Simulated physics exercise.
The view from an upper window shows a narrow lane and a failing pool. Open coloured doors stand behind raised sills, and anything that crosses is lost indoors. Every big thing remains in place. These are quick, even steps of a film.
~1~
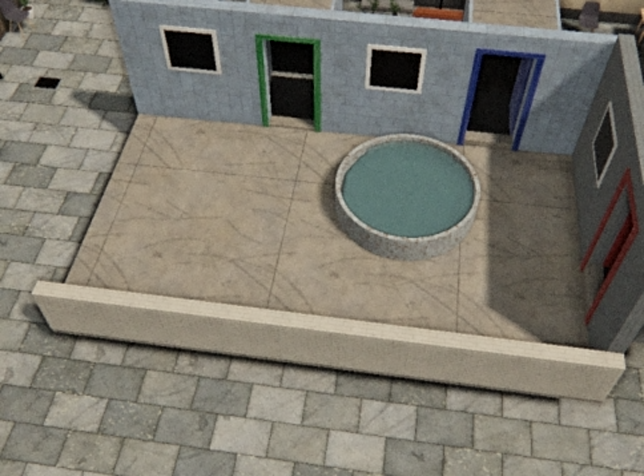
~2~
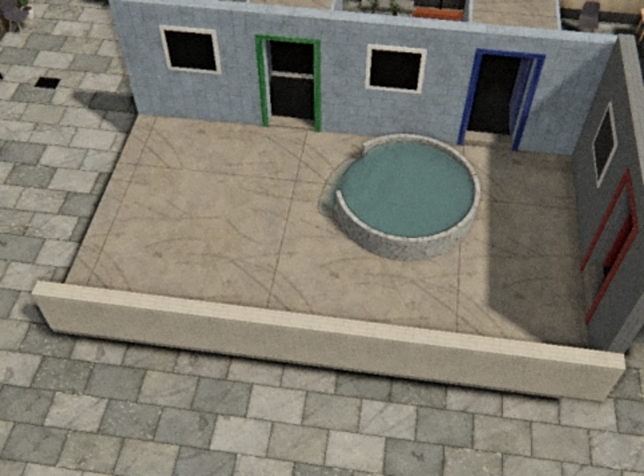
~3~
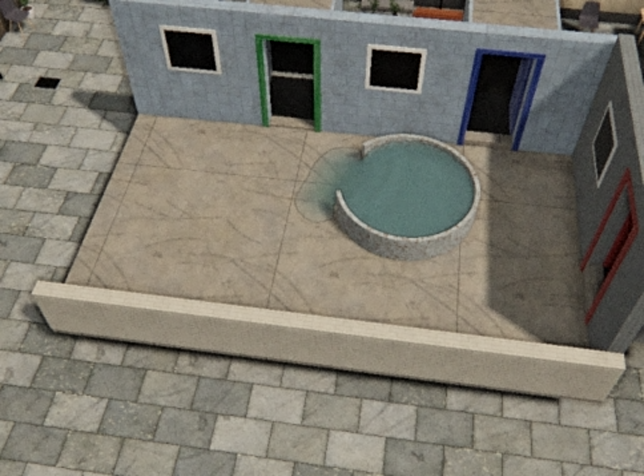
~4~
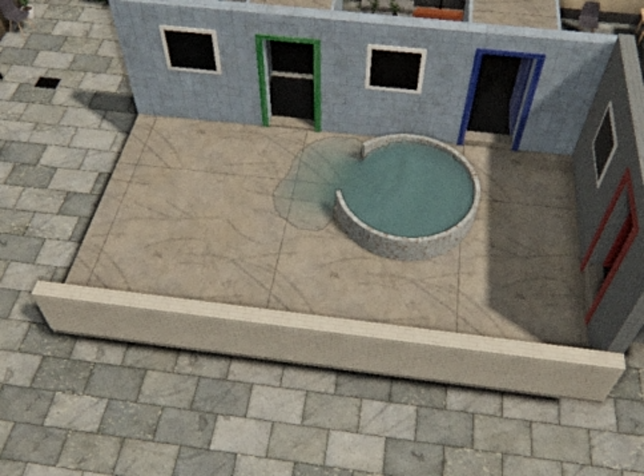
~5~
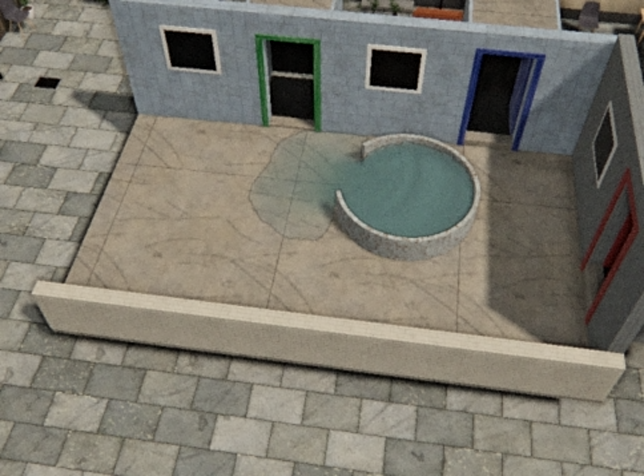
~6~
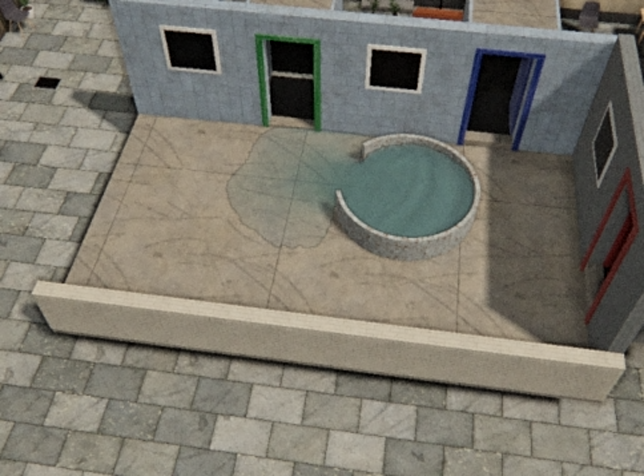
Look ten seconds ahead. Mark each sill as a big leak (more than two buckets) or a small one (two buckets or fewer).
Green door: Big; red door: Small; blue door: Small.
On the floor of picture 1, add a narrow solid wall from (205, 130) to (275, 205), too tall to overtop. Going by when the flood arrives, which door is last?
I'd say the red one is last.
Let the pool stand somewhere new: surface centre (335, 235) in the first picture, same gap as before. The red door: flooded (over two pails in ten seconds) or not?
Then - red door comes in short.
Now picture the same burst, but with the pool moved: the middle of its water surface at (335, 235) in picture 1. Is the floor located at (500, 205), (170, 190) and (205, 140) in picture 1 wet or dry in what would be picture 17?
In order, the three spots end up untouched, waterlogged and waterlogged.
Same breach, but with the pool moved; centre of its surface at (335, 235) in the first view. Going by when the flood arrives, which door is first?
Door noted: The green door.
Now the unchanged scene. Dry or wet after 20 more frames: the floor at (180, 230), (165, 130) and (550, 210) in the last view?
Lab note, in the order given: Wet through, wet through, unwetted.
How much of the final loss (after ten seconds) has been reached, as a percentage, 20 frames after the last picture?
Approximately 35 %.
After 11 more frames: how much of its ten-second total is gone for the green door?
That share would be near 35 %.
A moment on, water covers 25 % of the floor; the green door under two buckets in, the red door not reached, the blue door not reached.
Next, water covers 35 % of the floor; the green door over two buckets in, the red door not reached, the blue door not reached.
Then, water covers 40 % of the floor; the green door over two buckets in, the red door not reached, the blue door not reached.
Later, water covers 40 % of the floor; the green door far over two buckets in, the red door not reached, the blue door not reached.
In the end, water covers 35 % of the floor; the green door far over two buckets in, the red door not reached, the blue door not reached.
